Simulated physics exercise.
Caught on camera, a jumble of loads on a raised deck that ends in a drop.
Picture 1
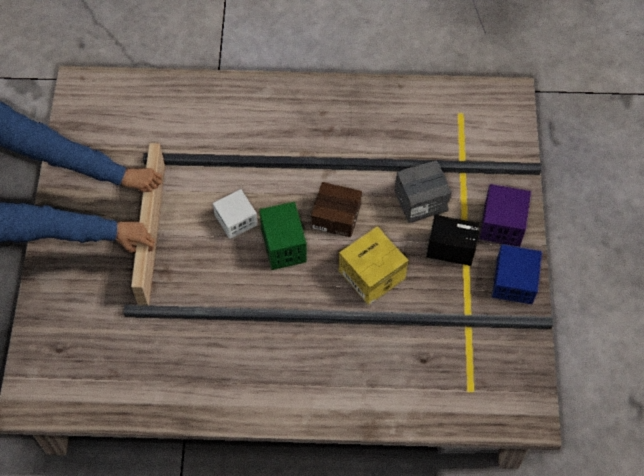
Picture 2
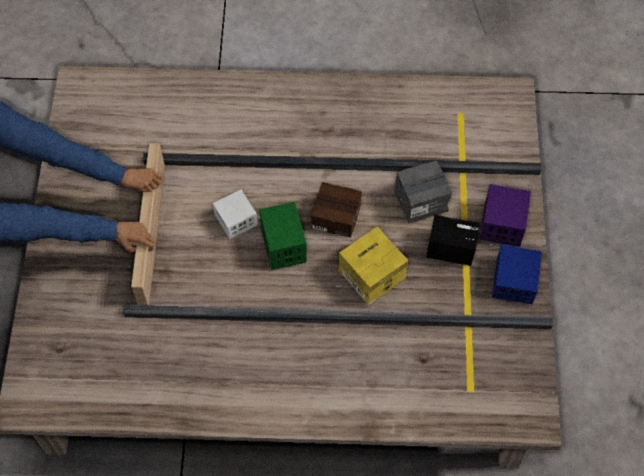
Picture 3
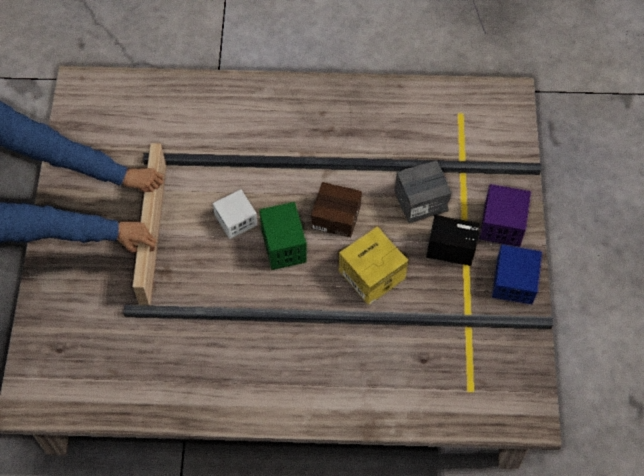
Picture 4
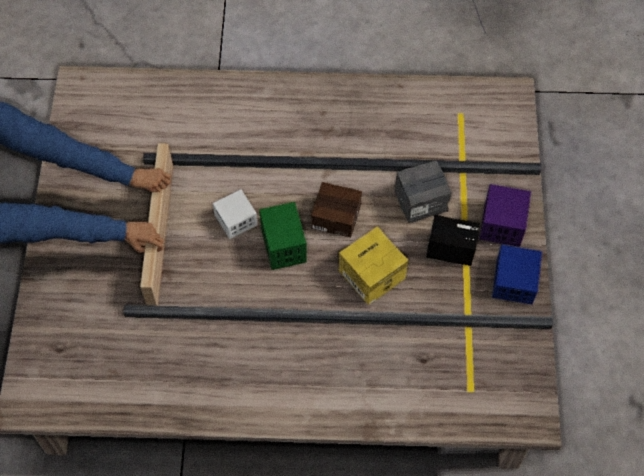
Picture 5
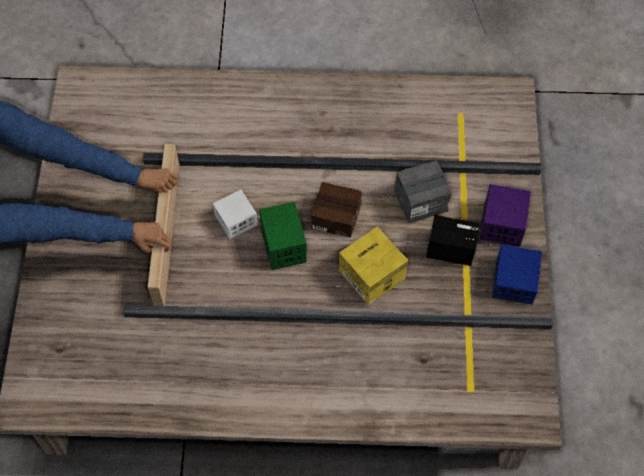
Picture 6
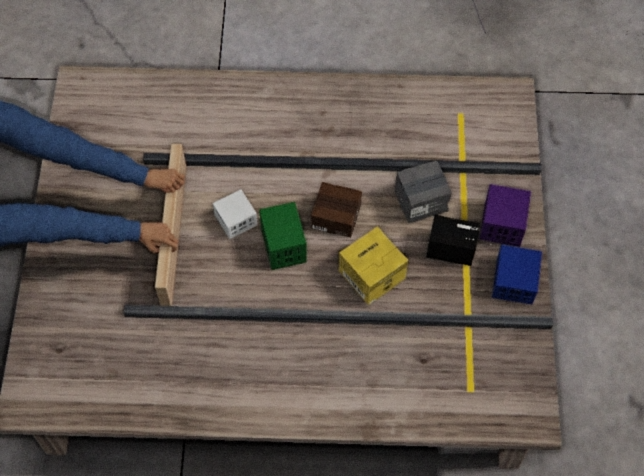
Two blue-sleeved arms held a wooden plank at the left of a table, then slid it slightly right toward a scattered group of colourful boxes, which stayed still around a yellow line.
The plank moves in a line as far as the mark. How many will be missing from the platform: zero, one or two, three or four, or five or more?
As it turns out, the number that fall off is three or four.
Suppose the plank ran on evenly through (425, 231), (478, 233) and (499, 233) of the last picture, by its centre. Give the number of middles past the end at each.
In that order 1, 3 and 6.
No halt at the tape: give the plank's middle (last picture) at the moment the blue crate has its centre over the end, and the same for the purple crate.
For the blue crate at (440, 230), for the purple crate at (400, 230).
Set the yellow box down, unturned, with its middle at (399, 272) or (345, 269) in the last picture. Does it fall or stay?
The yellow box is kept; remains up.
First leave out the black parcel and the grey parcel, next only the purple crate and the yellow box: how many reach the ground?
Fallen: 2, and 1 in the other try.
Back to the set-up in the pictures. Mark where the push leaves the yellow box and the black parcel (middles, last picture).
The yellow box stops around (529, 286); the black parcel around (530, 246).
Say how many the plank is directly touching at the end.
The number is 2.
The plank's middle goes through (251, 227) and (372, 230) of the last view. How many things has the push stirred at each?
By then 1, and 7.
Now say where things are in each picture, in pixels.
Blue crate (517, 275); purple crate (505, 215); black parcel (453, 240); plank (149, 224); tape (466, 243), in the first picture.
Purple crate (505, 216); yellow box (373, 266), in the second picture.
Black parcel (453, 241); green crate (283, 236), in the third picture.
Blue crate (517, 275); brown box (336, 210), in the fourth picture.
Purple crate (505, 216); plank (165, 224), in the fifth picture.
Blue crate (517, 275); purple crate (505, 216); black parcel (453, 241); plank (172, 224); tape (466, 243), in the sixth picture.
A little later, none off yet; blue crate at rest near (517, 275); purple crate at rest near (505, 216); black parcel at rest near (453, 241).
When it is over, the number that fall off is three or four; down, grey parcel, purple crate and blue crate.
